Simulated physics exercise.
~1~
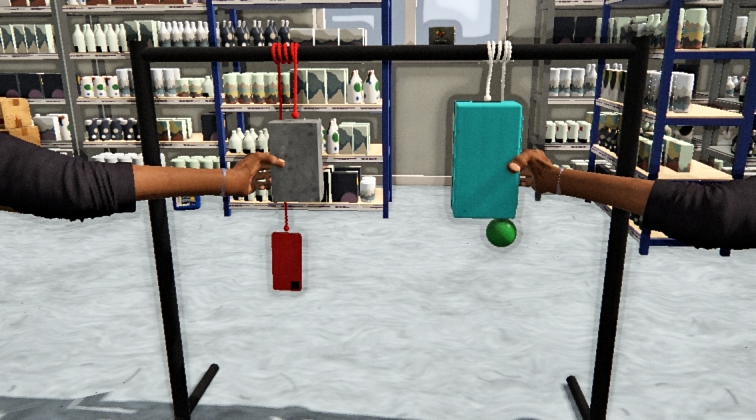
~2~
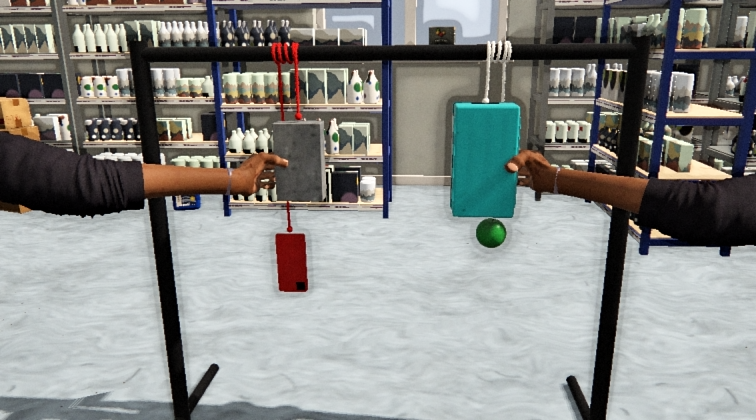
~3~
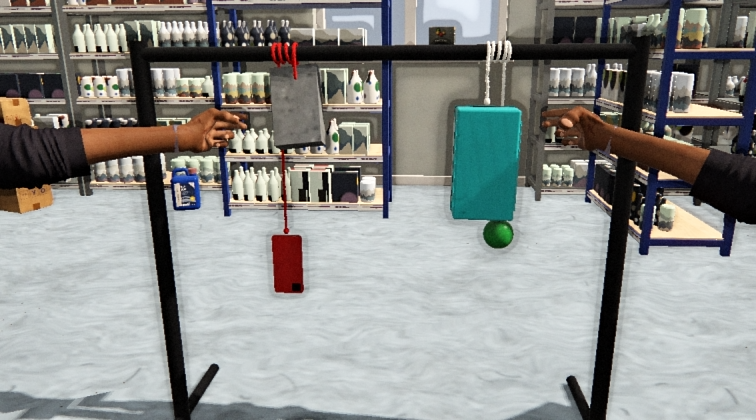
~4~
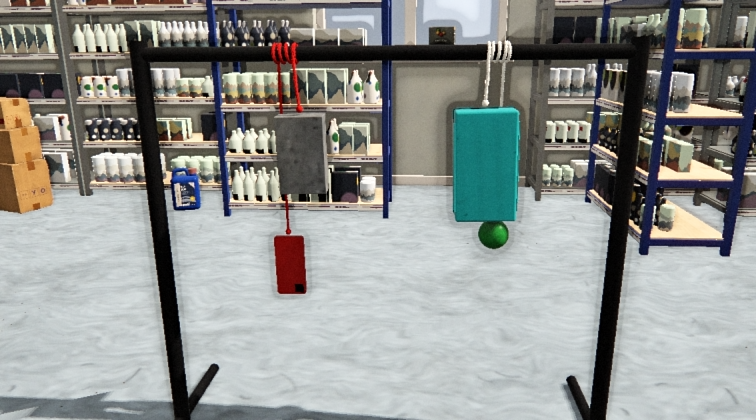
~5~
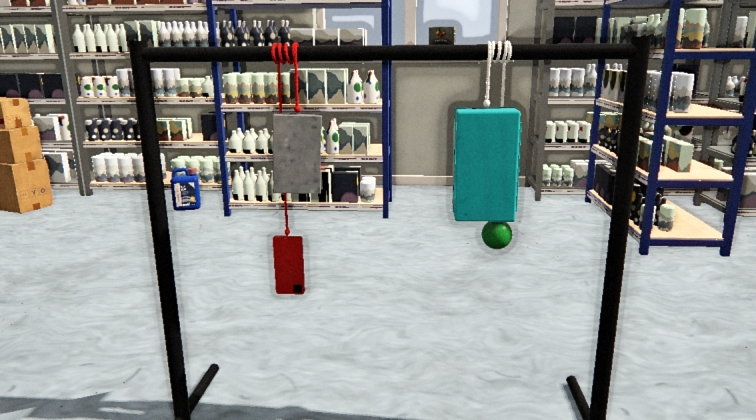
At first, two hands steady a gray paver hanging on red laces at the left of a black rail and a turquoise case on white laces at the right, with a red phone and a green ball hanging below them. The hands then let go and draw back toward the sides. The paver rises slightly and tilts, while the case stays nearly still. With the arms gone, the paver settles back down, turning a little, and the green ball shifts slightly. In the end, both the paver and the case still hang from the rail.
